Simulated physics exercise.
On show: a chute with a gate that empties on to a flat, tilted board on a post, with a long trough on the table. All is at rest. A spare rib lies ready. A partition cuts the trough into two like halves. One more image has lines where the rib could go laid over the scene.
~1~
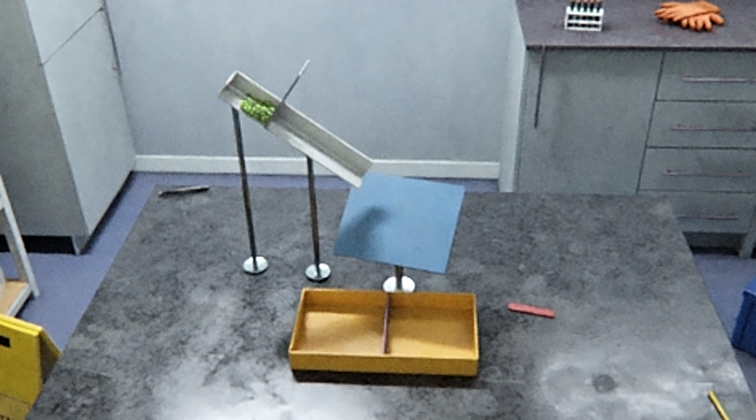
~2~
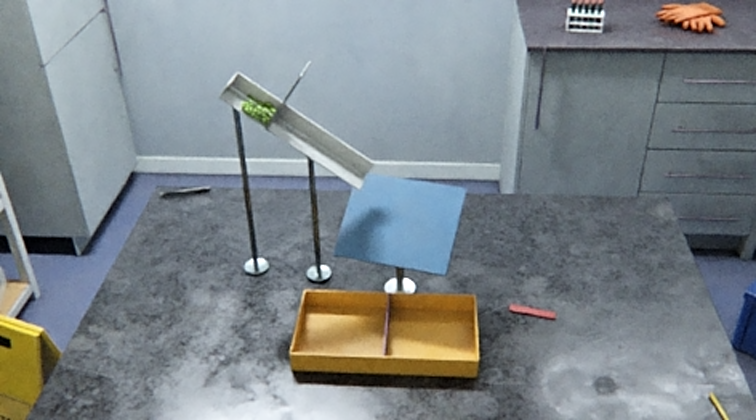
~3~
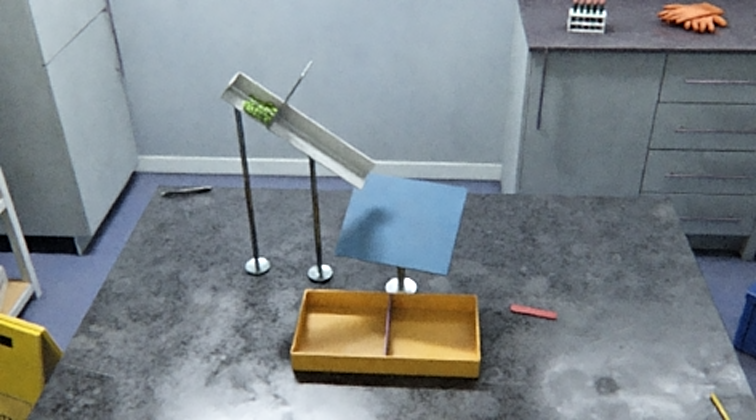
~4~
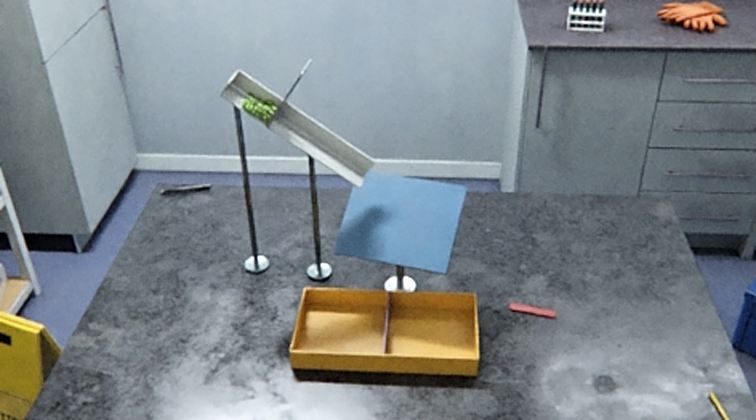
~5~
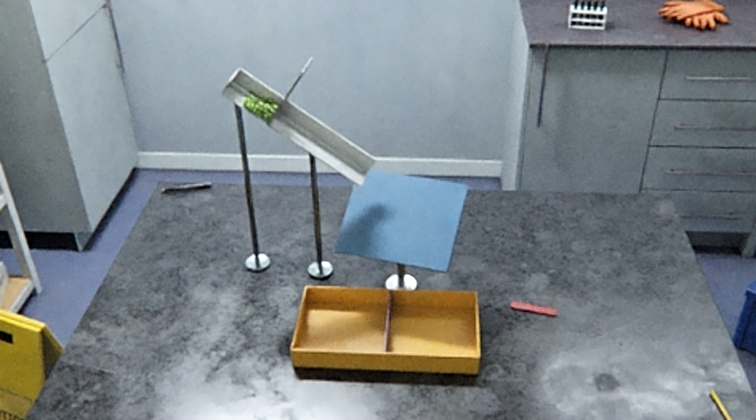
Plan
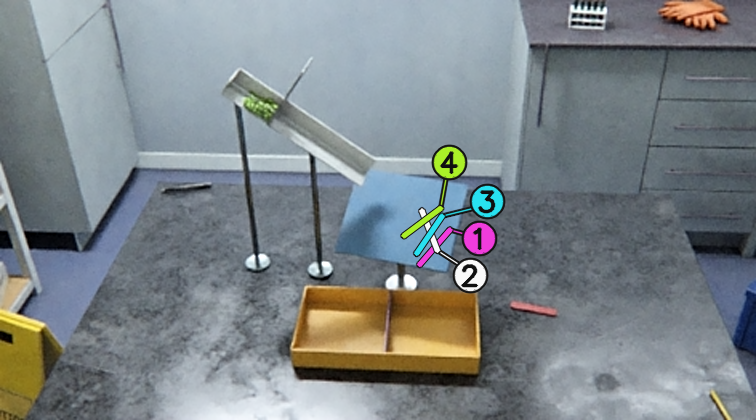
Green dried peas rest without moving behind the gate near the top of a sloping chute, above a tilted blue board on a post and a yellow trough split in two by a partition, on a dark table.
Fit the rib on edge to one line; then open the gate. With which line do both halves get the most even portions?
3.
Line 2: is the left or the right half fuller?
The right half.
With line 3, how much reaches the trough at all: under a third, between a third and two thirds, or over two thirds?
Line 3 gives over two thirds.
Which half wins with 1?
More lands on the right.
On the marked copy, line 1 from (449, 229) to (419, 264); line 2 from (421, 210) to (437, 250); line 3 from (442, 216) to (416, 253); line 4 from (440, 208) to (403, 235).
For line 1, of what is caught, roughly a quarter in the left half, the larger part in the right.
For line 2, of what is caught, about a tenth in the left half, the larger part in the right.
For line 3, of what is caught, roughly half in the left half, roughly half in the right.
For line 4, of what is caught, the larger part in the left half, about a tenth in the right.
